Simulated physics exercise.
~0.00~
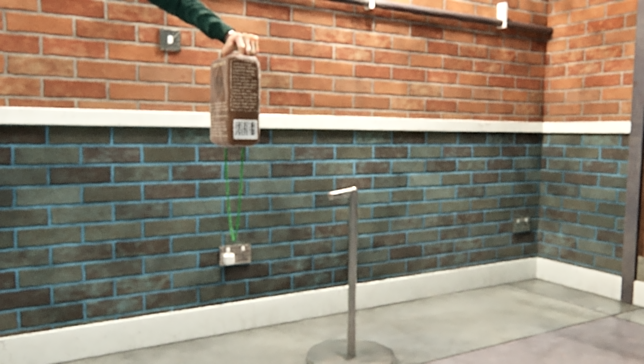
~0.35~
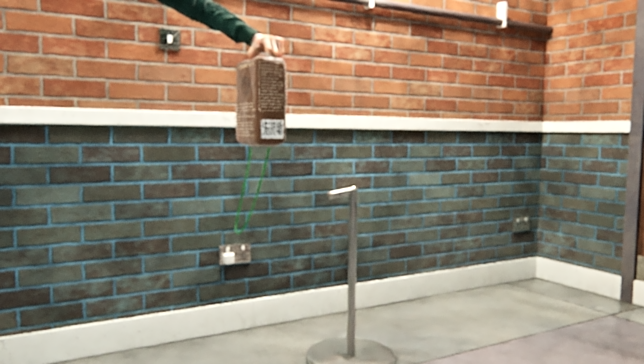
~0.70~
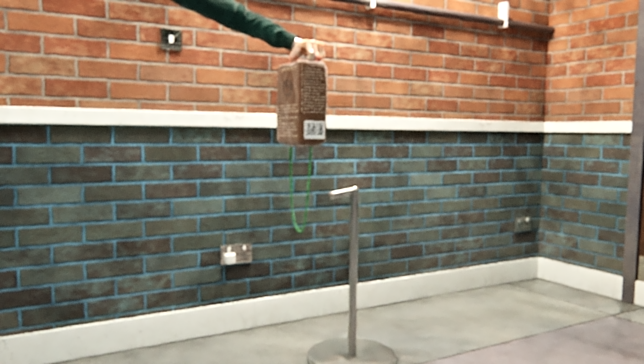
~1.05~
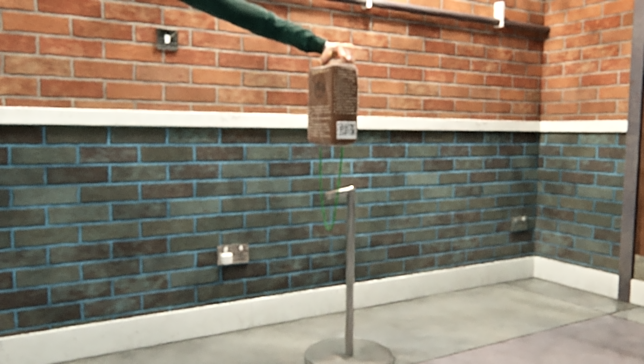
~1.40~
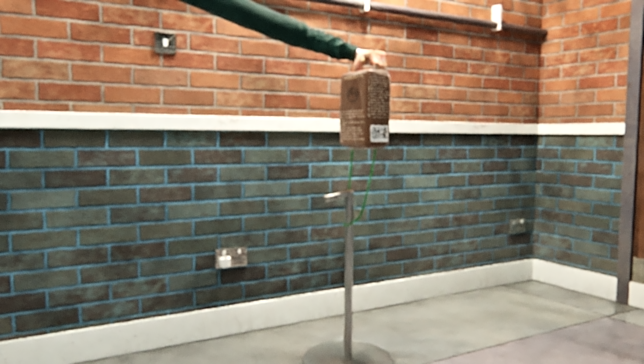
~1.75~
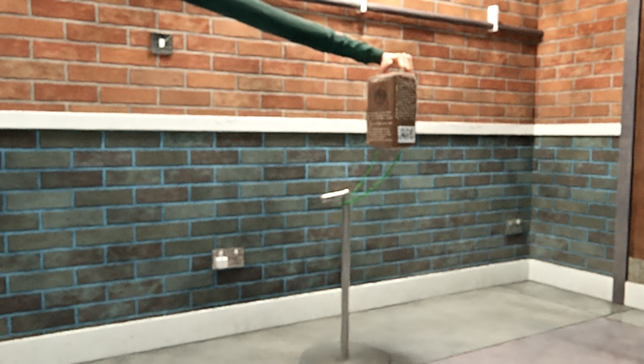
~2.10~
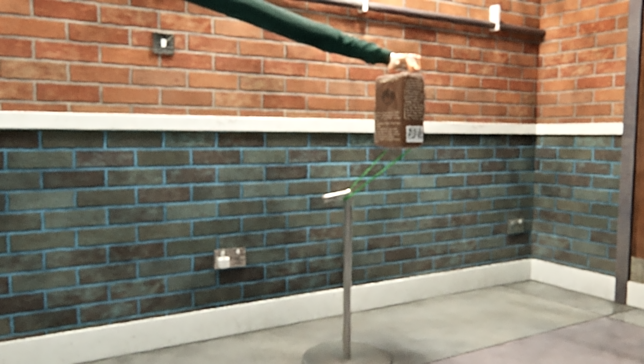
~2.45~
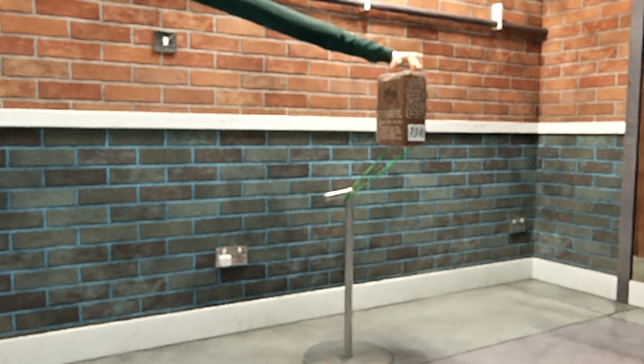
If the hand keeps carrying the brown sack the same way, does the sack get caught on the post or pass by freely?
The brown sack gets caught. Its green loop hooks on the top of the post and pulls tight once the sack has gone past.
